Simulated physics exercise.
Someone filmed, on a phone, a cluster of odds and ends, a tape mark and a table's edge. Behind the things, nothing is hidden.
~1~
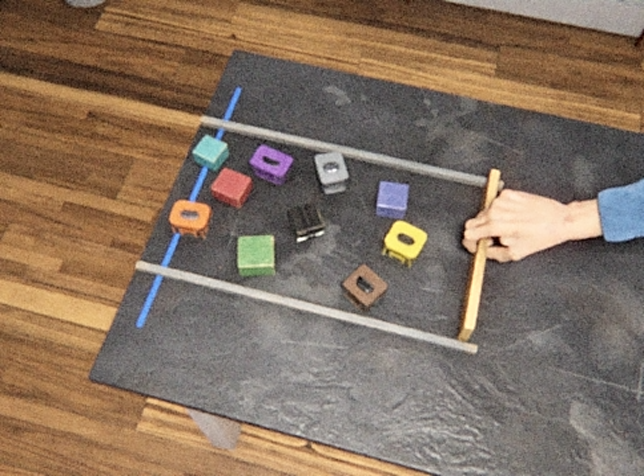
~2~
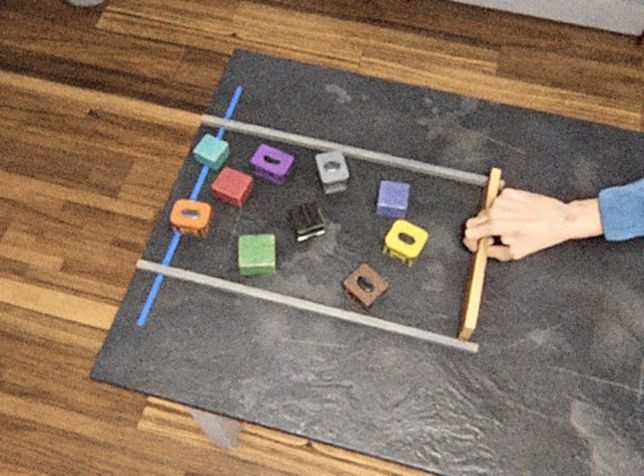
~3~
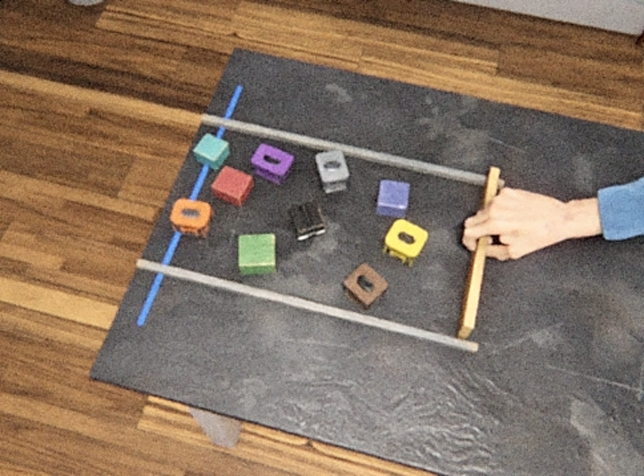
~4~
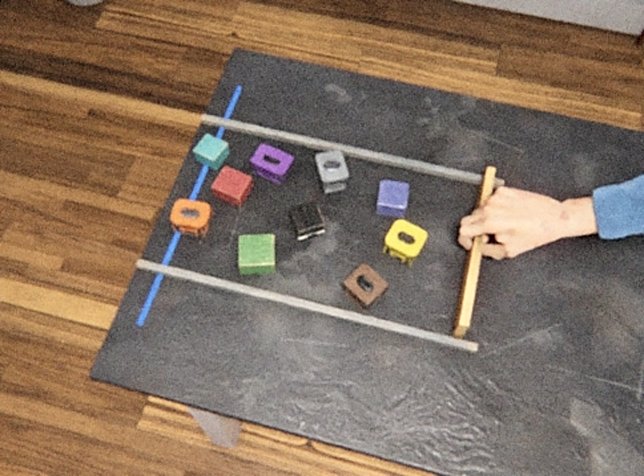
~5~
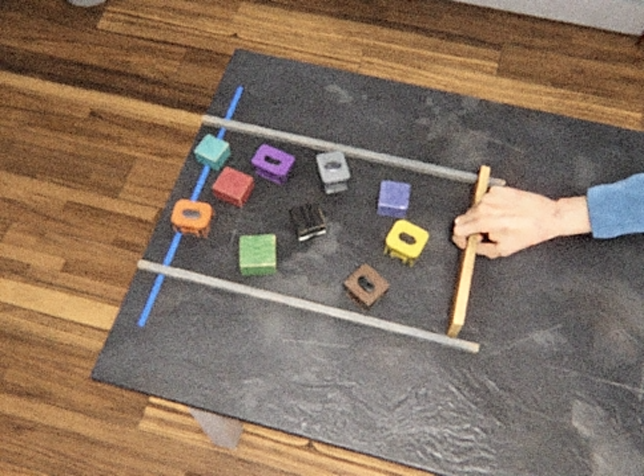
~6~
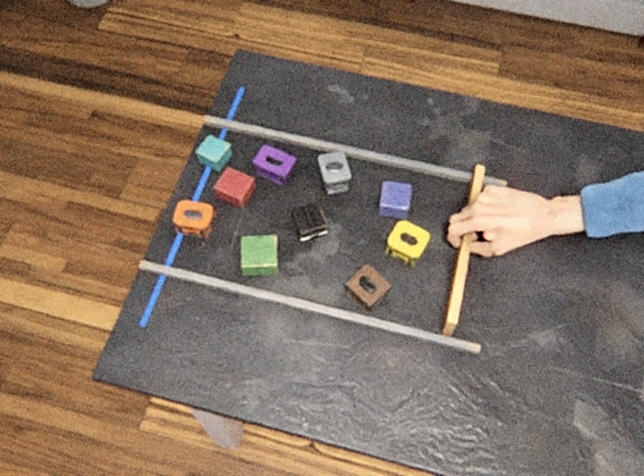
The clip shows several small colored blocks and cases between two grey rails on a dark board, near a blue tape line, while a hand at the right slides a wooden bar slightly left, the objects staying practically still.
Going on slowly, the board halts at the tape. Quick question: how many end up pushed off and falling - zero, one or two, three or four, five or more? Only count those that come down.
Five or more.
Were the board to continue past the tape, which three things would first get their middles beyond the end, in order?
Turquoise block, purple case, red block.
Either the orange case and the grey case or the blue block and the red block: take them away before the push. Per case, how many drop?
You'd get 5 in the first case and 5 in the second one.
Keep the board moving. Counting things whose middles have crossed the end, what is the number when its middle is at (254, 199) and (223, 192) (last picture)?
In that order 1 and 4.
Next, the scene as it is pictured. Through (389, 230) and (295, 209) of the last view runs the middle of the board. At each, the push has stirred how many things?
At that stage 3; at the next, 9.
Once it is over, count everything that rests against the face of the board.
That makes 3.
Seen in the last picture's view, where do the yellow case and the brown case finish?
The first near (178, 192), the second near (154, 247).
Soon after, none off yet; turquoise block at rest near (214, 153); orange case at rest near (195, 220); red block at rest near (235, 188).
Then, none off yet; turquoise block at rest near (214, 153); orange case at rest near (195, 220); red block at rest near (234, 187).
Further on, one off so far; turquoise block falling near (205, 298); orange case moved about its own width near (168, 197); red block moved well along near (180, 162).
At rest, the number that fall off is five or more; fallen, grey case, black box, green block, purple case, red block, orange case and turquoise block.
